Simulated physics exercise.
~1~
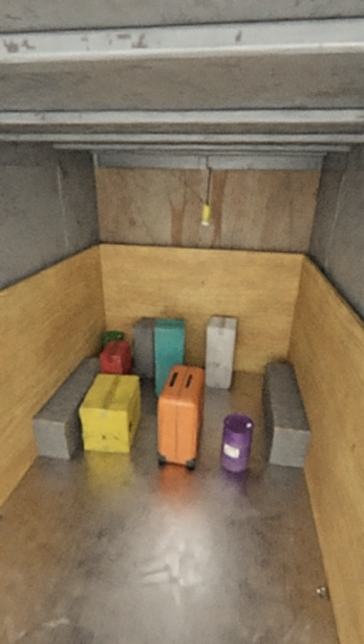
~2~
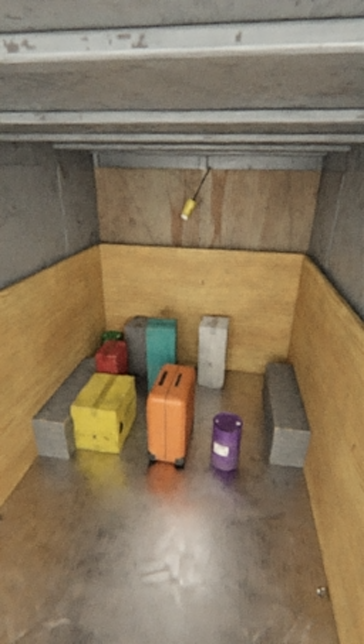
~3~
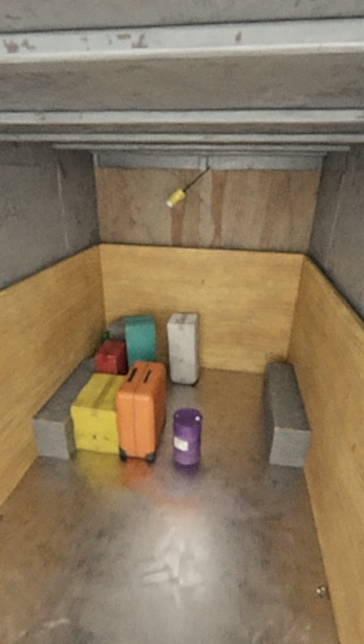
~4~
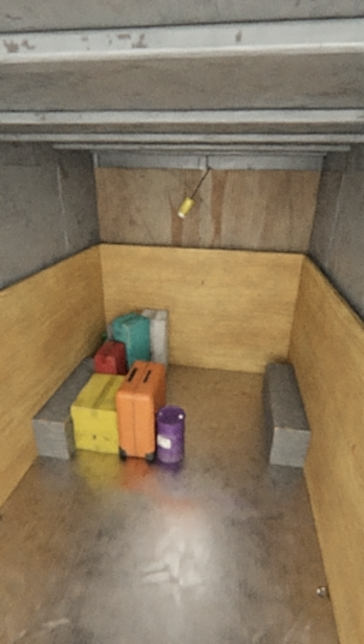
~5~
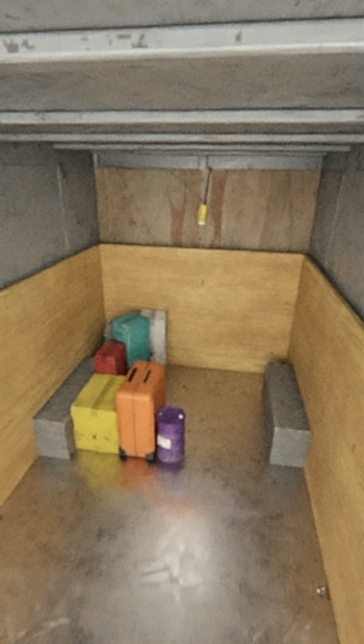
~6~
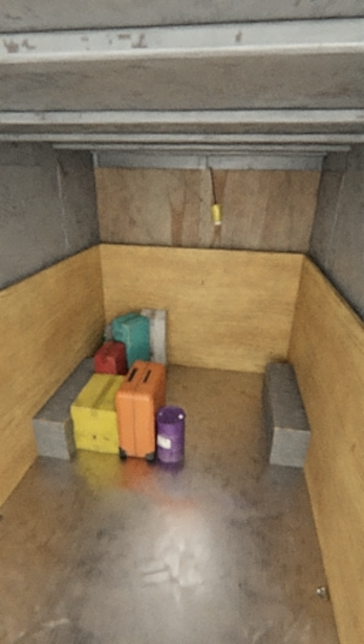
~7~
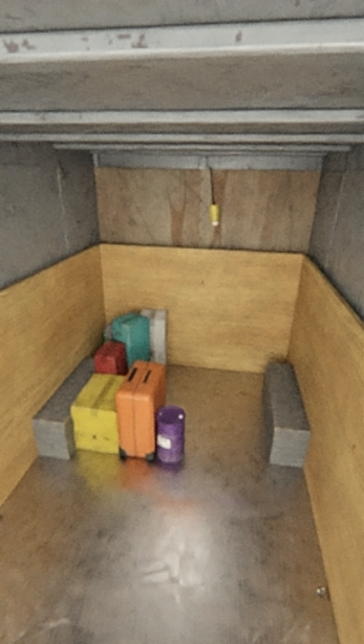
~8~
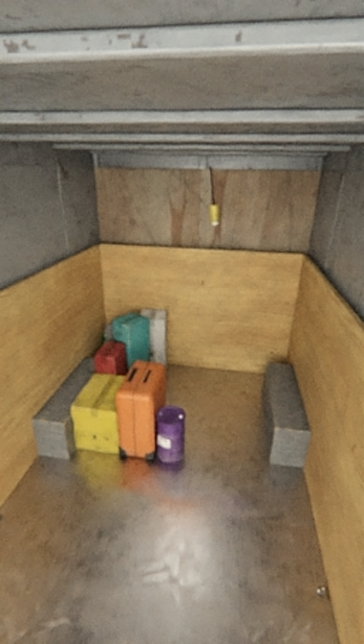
The load bay of a van is seen from its open end, facing a plywood front wall, with a grey wheel box on each side and a small yellow object hanging from a cord. Toward the left stand a yellow box, a red box, a green item, a grey box and a turquoise box, with an orange case, a white box and a purple canister nearer the middle. The hanging object swings left as the orange, purple, turquoise, grey and white items slide left, upright. The purple canister and white box slide farther, closing up the group. The cord then settles while everything stands still, bunched on the left, the yellow box keeping its place.
